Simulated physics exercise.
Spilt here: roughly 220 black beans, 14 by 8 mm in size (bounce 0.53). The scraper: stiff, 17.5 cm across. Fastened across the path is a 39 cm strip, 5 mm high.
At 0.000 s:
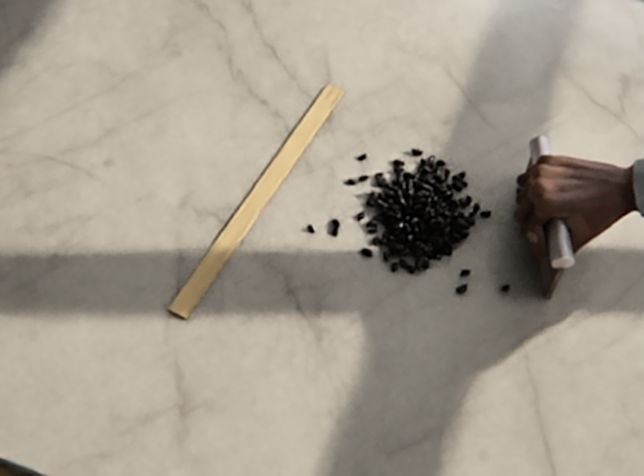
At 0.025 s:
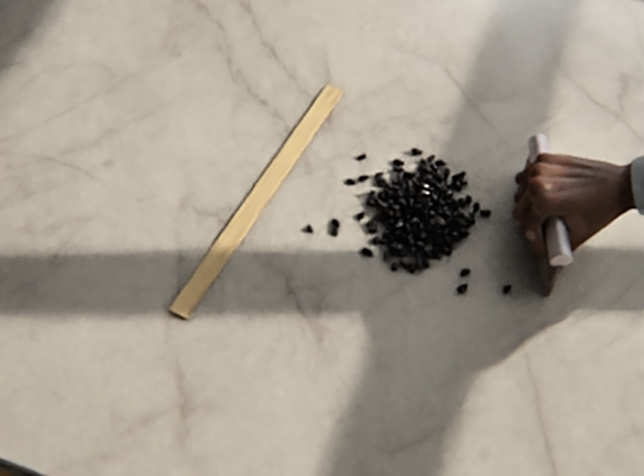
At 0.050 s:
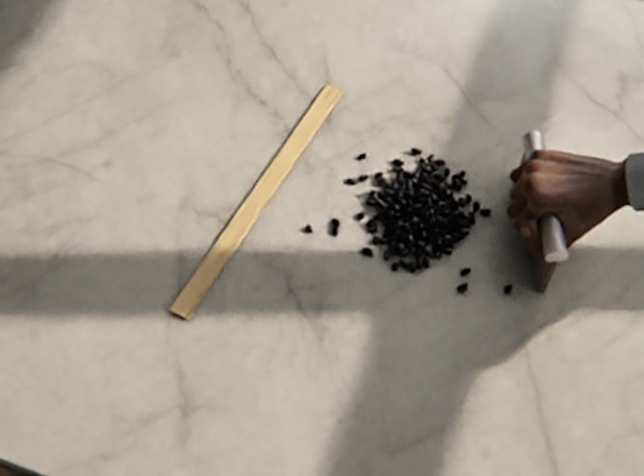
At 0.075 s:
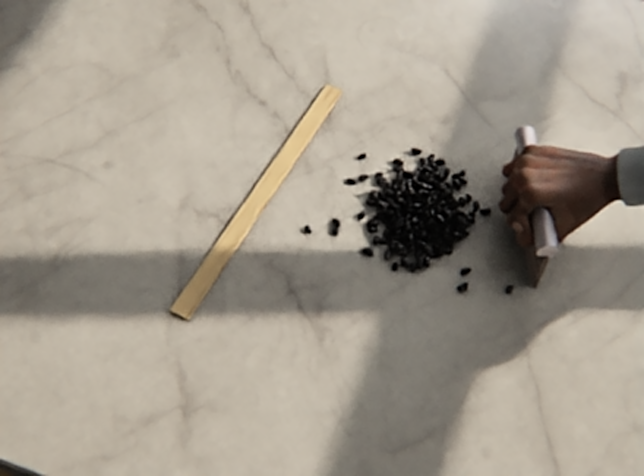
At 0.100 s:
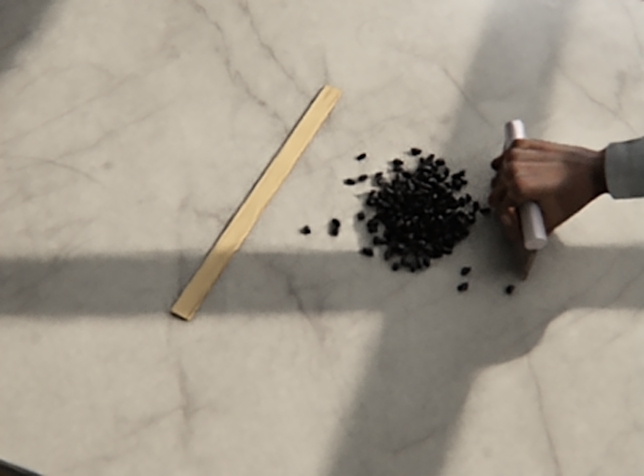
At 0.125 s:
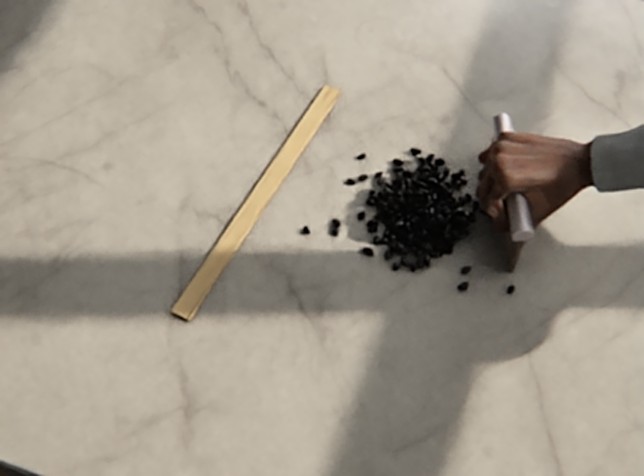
To begin with, a hand grips a scraper by its pale handle at the right of a marbled surface, beside a pile of small black beans, with a flat wooden strip lying slanted to the left. The hand then slides the scraper a short way leftward, up close to the pile, which barely changes.
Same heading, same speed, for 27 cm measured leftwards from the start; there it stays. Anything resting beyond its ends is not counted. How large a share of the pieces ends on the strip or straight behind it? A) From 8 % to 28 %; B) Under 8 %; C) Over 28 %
B.
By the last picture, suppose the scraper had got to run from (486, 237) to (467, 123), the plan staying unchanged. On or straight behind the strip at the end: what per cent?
Over 20.
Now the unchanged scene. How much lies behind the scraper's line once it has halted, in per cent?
Roughly 40 %.
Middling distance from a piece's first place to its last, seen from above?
10 cm.
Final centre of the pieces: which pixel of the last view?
I'd point to somewhere near (329, 203).
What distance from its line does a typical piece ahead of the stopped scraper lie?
It's around 3 cm.
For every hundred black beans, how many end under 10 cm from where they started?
About 50 %.
After 0.33 s, scraper 19 cm from its start, spill 16 cm wide; elsewhere 100 %.
Then, at 0.54 s, scraper 28 cm from its start, spill 18 cm wide; elsewhere 100 %.
After 0.72 s, scraper 28 cm from its start, spill 18 cm wide; elsewhere 100 %.
In the end, at 1.3 s, on or straight behind the strip 5 %, elsewhere 95 %.
